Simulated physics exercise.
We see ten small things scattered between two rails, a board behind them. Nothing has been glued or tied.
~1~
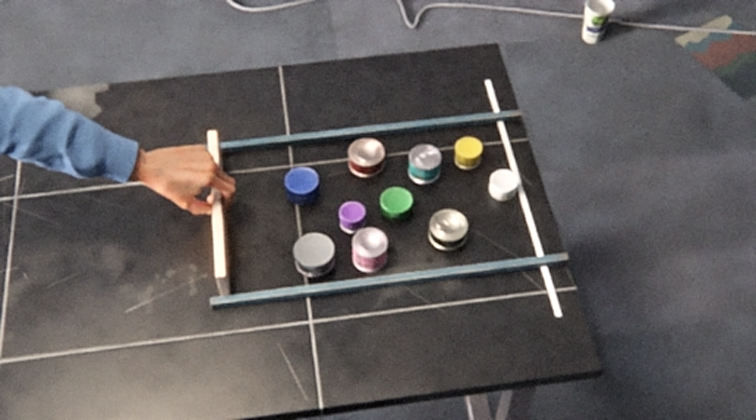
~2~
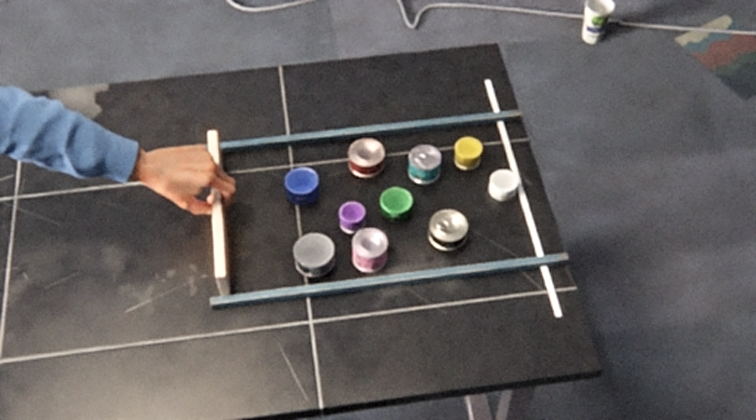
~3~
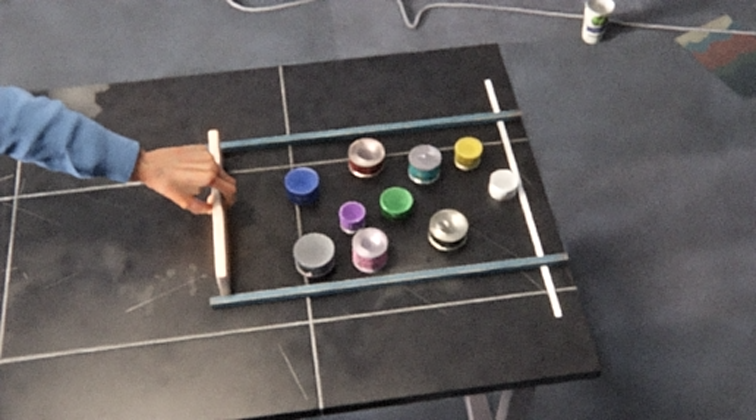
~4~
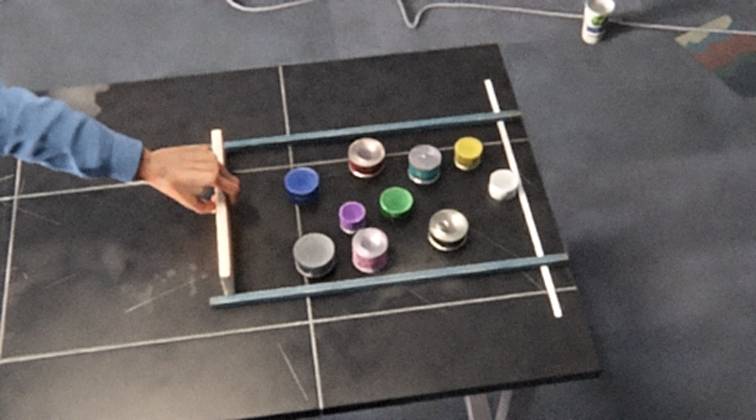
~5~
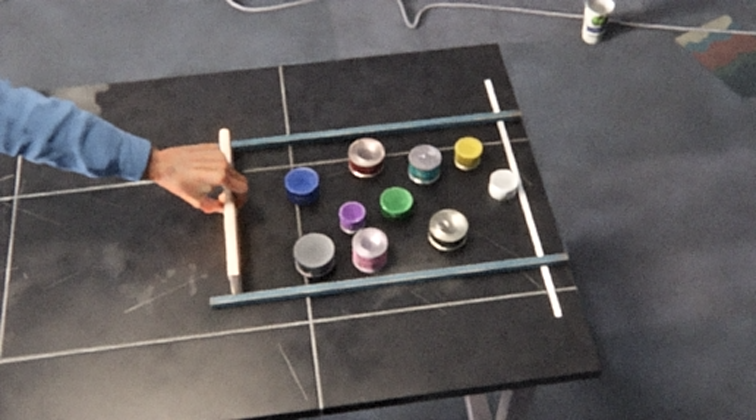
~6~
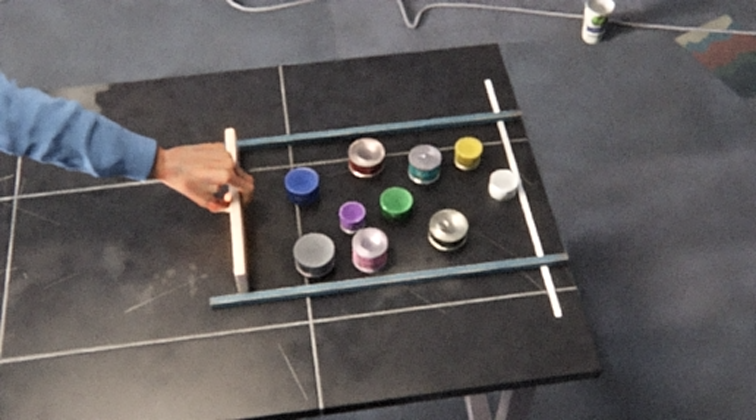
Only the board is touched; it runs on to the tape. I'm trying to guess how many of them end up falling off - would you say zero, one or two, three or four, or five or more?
The push will send five or more off the table.
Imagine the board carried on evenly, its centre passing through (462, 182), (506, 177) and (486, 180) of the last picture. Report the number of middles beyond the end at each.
Per position: 0 / 5 / 2.
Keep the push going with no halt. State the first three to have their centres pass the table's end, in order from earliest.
Order, earliest first: Yellow tin, white tub, pink pot.
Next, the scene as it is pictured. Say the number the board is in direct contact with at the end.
That would be 4 of them.
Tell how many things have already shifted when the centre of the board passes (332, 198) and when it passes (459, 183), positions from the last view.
At that stage 3; at the next, 10.
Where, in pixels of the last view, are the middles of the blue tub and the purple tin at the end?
In the last picture, roughly (531, 161) and (537, 196).
Soon after, none off yet; white tub at rest near (503, 185); yellow tin at rest near (468, 154); black tin at rest near (448, 230).
In the end, the number that fall off is five or more; gone, pink pot, green tub, turquoise pot, black tin, yellow tin and white tub.
